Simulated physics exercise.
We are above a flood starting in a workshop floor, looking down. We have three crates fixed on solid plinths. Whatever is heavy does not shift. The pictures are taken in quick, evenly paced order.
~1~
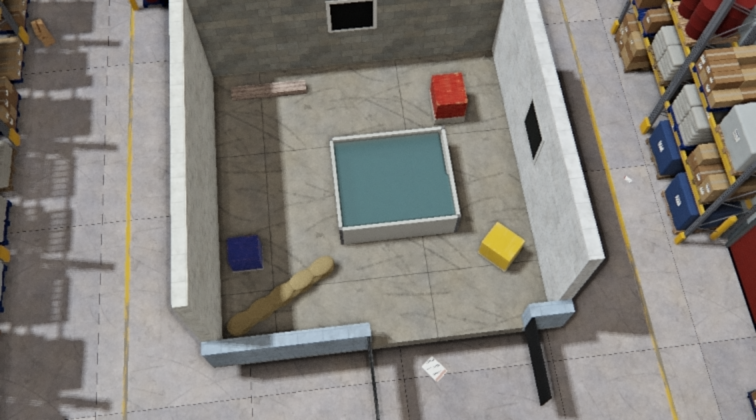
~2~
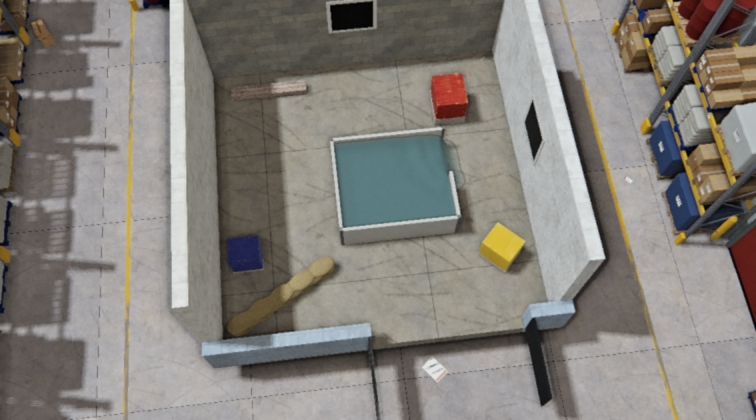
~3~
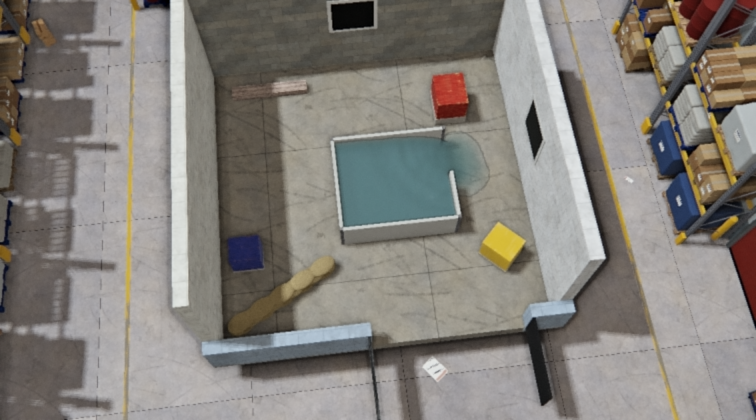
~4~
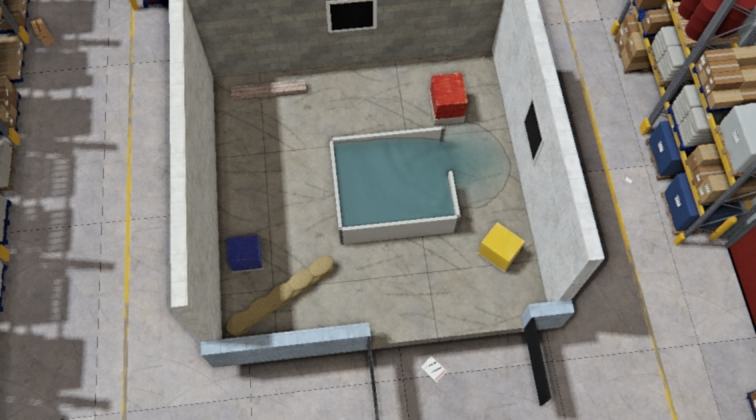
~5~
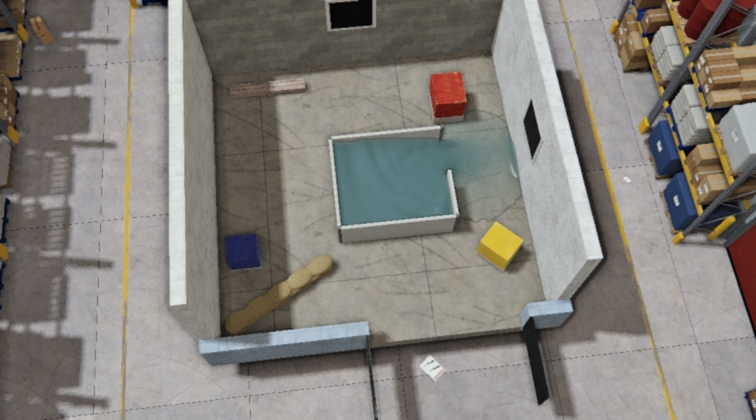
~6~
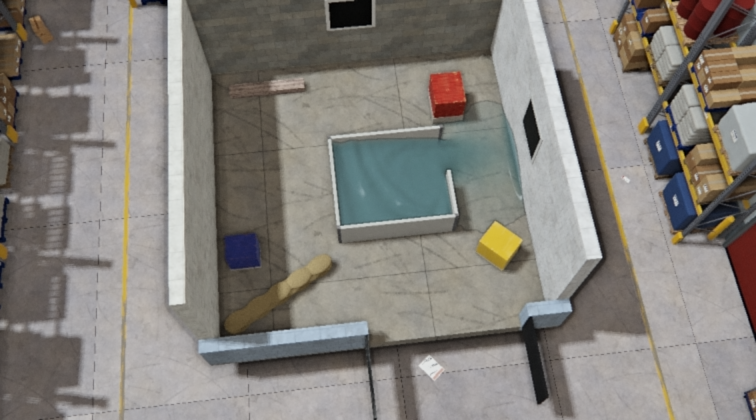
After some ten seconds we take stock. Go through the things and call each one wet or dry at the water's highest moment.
Called one by one: The red crate is dry; the blue crate is wet; the yellow crate is wet.
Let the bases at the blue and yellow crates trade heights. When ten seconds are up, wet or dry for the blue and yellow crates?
I reckon the blue crate is inundated but the yellow crate is inundated.
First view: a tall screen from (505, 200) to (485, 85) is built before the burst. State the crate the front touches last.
The blue one.
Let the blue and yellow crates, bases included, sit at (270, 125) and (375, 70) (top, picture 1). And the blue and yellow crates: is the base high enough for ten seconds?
The blue crate is flooded, and the yellow crate is flooded.
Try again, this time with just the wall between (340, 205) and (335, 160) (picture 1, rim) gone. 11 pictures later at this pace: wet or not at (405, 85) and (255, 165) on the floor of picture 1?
I'd expect the first point to stay dry and the second point to be reached.
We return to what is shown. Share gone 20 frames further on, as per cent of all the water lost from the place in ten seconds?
Close to 15 per cent, I'd say.
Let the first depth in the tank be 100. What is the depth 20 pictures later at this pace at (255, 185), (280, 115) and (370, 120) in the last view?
Going in order, roughly 0, 2 and 4 %.
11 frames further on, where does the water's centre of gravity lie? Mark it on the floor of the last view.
Near (428, 175).
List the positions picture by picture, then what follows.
In the first frame, the water tank at (393, 179) is whole and still.
In the second frame, the front is at a hidden place, out from the gap at (444, 161).
In the third frame, water pours out at (444, 162) and has run to (485, 176).
In the fourth frame, the front is at (506, 168), out from the gap at (443, 163).
In the fifth frame, water pours out at (442, 161) and has run to (508, 126).
In the sixth frame, water pours out at (441, 161) and has run to (503, 109).
A moment on, water covers 15 % of the floor; the red crate water round its plinth, the blue crate not reached, the yellow crate water round its plinth.
Next, water covers 20 % of the floor; the red crate water round its plinth, the blue crate not reached, the yellow crate water round its plinth.
Then, water covers 50 % of the floor; the red crate water round its plinth, the blue crate not reached, the yellow crate water round its plinth.
Later, water covers 80 % of the floor; the red crate water round its plinth, the blue crate water round its plinth, the yellow crate water round its plinth.
In the end, water covers 95 % of the floor; the red crate stayed above the water, the blue crate was topped, the yellow crate was topped.
